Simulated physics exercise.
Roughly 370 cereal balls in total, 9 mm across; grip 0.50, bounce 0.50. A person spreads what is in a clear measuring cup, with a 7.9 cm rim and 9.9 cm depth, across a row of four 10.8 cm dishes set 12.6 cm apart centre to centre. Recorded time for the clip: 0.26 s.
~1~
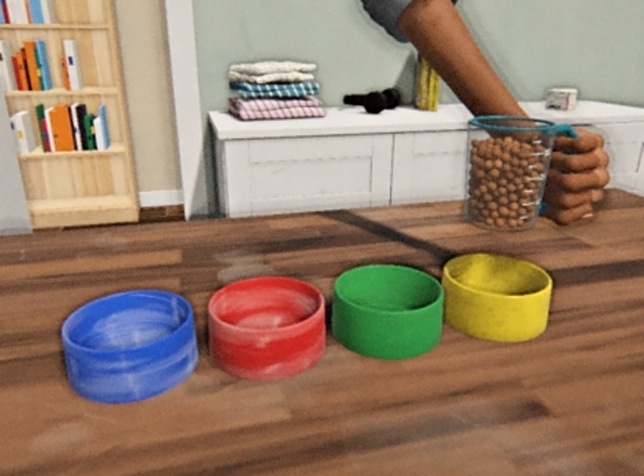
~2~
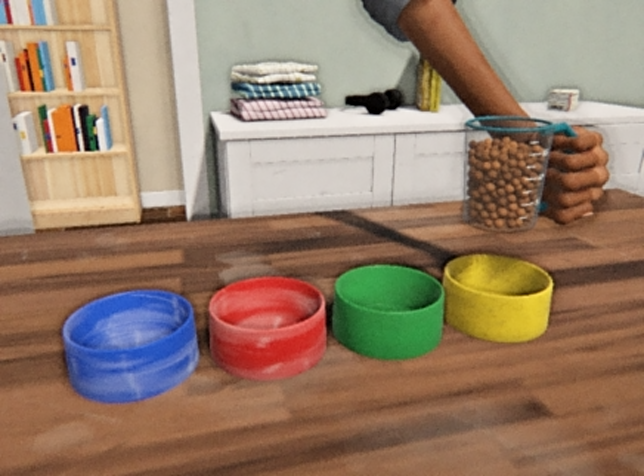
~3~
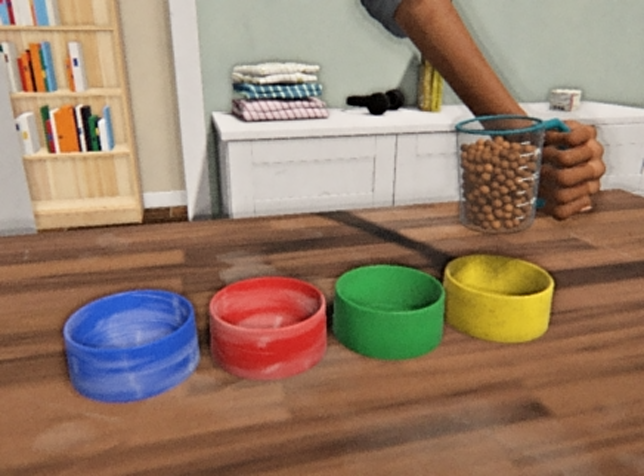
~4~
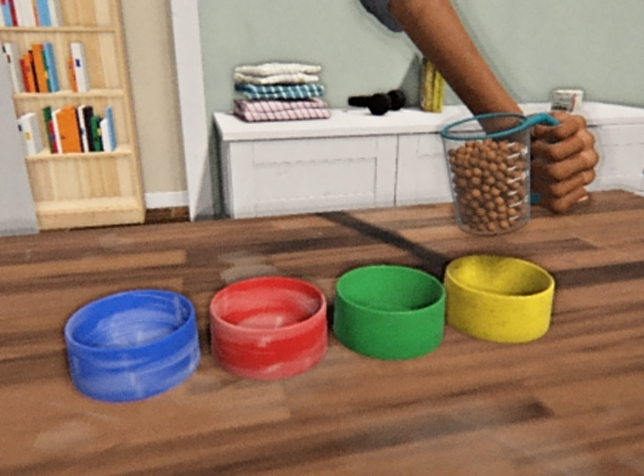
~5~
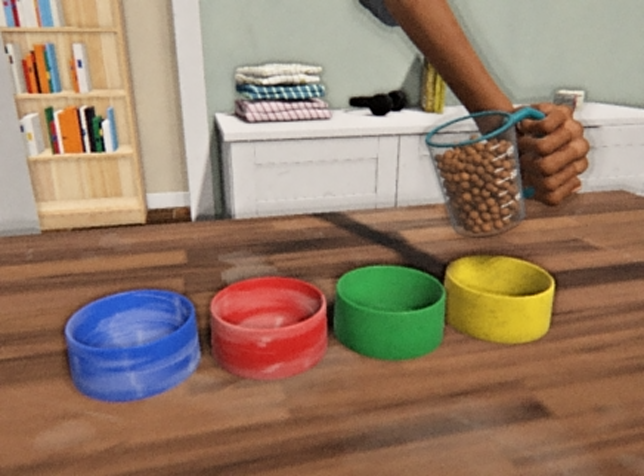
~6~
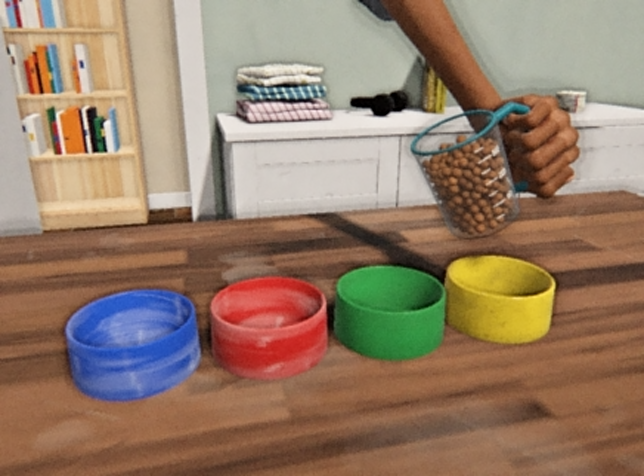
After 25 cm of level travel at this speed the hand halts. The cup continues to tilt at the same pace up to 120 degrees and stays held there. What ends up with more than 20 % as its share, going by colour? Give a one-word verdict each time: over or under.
At the end, red: You'll see more than a fifth there; blue: You'll see more than a fifth there; green: You'll see a fifth or less there; yellow: You'll see a fifth or less there; counter: You'll see more than a fifth there.
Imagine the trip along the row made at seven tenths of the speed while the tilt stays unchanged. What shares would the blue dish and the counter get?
Shares - blue 0, counter 10.
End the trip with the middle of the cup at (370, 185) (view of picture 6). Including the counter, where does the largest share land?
Result: Biggest portion at red.
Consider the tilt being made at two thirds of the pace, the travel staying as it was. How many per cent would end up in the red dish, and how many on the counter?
In that case red 10; counter 50.
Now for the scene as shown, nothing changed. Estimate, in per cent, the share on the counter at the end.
Estimate: Near 35 per cent.
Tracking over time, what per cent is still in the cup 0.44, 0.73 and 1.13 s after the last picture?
In turn: 100 %, 70 %, 0 %.
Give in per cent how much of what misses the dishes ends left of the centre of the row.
About 100 per cent.
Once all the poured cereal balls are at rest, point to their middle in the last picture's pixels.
Once everything settles, the centre is around (209, 345).
Then, 0.44 s after the last picture, tilt 85 degrees; cup holds 100 %.
Then, 0.73 s after the last picture, tilt 119 degrees; cup holds 70 %, red 20 %.
Then, 1.13 s after the last picture, tilt 120 degrees; cup holds 0 %, red 40 %, blue 25 %.
In the end, red 40 %, blue 25 %, green 0 %, yellow 0 %, counter 35 %.
